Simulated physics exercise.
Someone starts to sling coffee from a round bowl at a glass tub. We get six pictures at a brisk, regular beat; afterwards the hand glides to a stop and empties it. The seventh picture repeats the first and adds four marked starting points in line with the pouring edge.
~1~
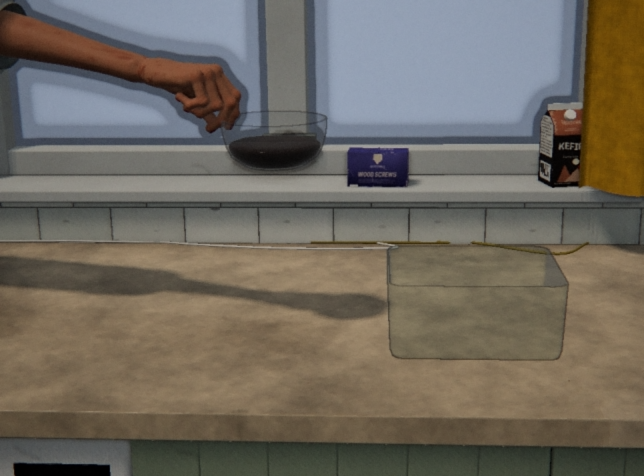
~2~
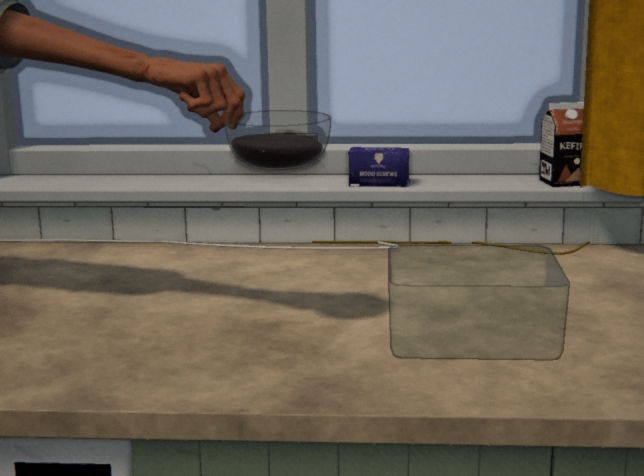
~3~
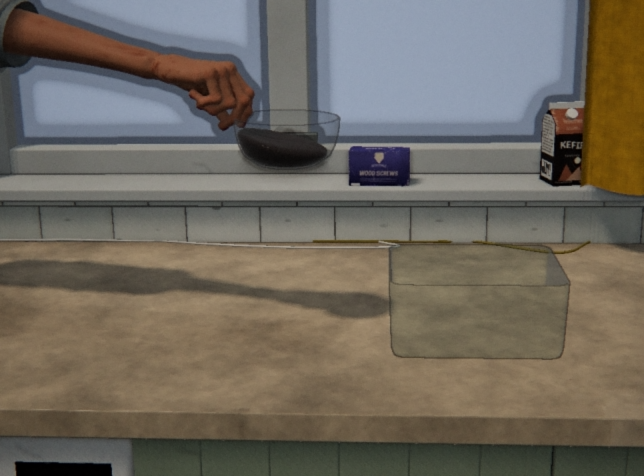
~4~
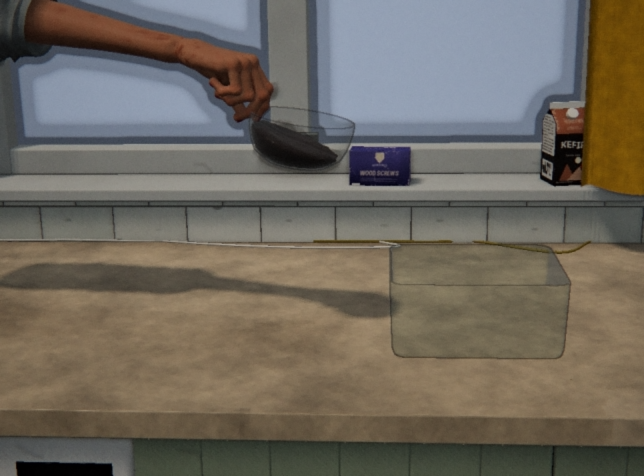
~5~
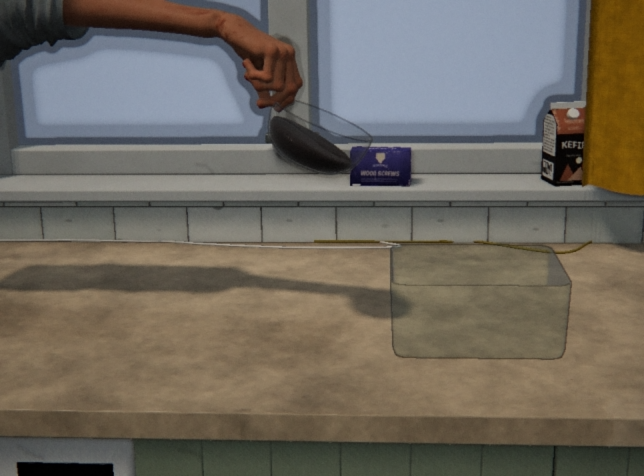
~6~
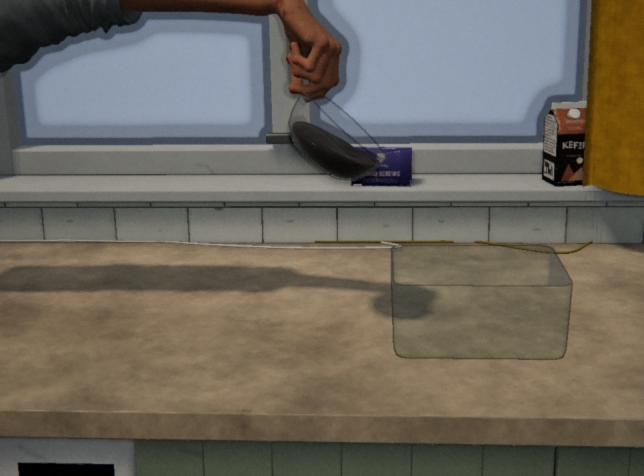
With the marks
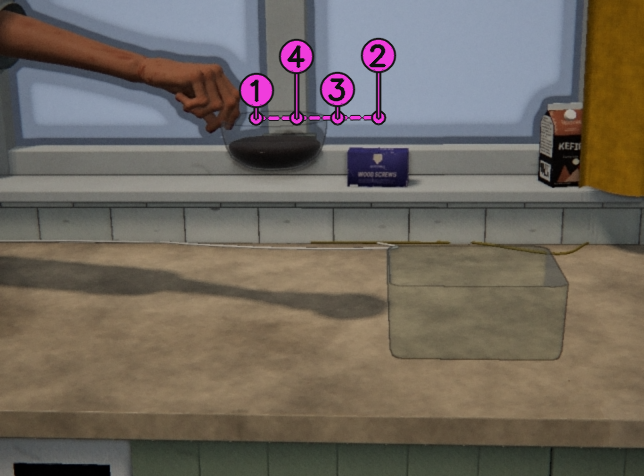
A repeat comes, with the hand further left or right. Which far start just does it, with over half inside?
Choose 1.
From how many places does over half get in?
All of the four.
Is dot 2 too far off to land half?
No, not at all.
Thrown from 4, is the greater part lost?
No, that is safe.
In magenta, 1 at (256, 118); 2 at (378, 117); 3 at (337, 117); 4 at (296, 118).
If 1 is chosen, about 67 % lands in the tub, 22 % falls short and 11 % goes beside or beyond.
If 2 is chosen, about 84 % lands in the tub, 3 % falls short and 13 % goes beside or beyond.
If 3 is chosen, about 87 % lands in the tub, 10 % falls short and 3 % goes beside or beyond.
If 4 is chosen, about 78 % lands in the tub, 9 % falls short and 13 % goes beside or beyond.
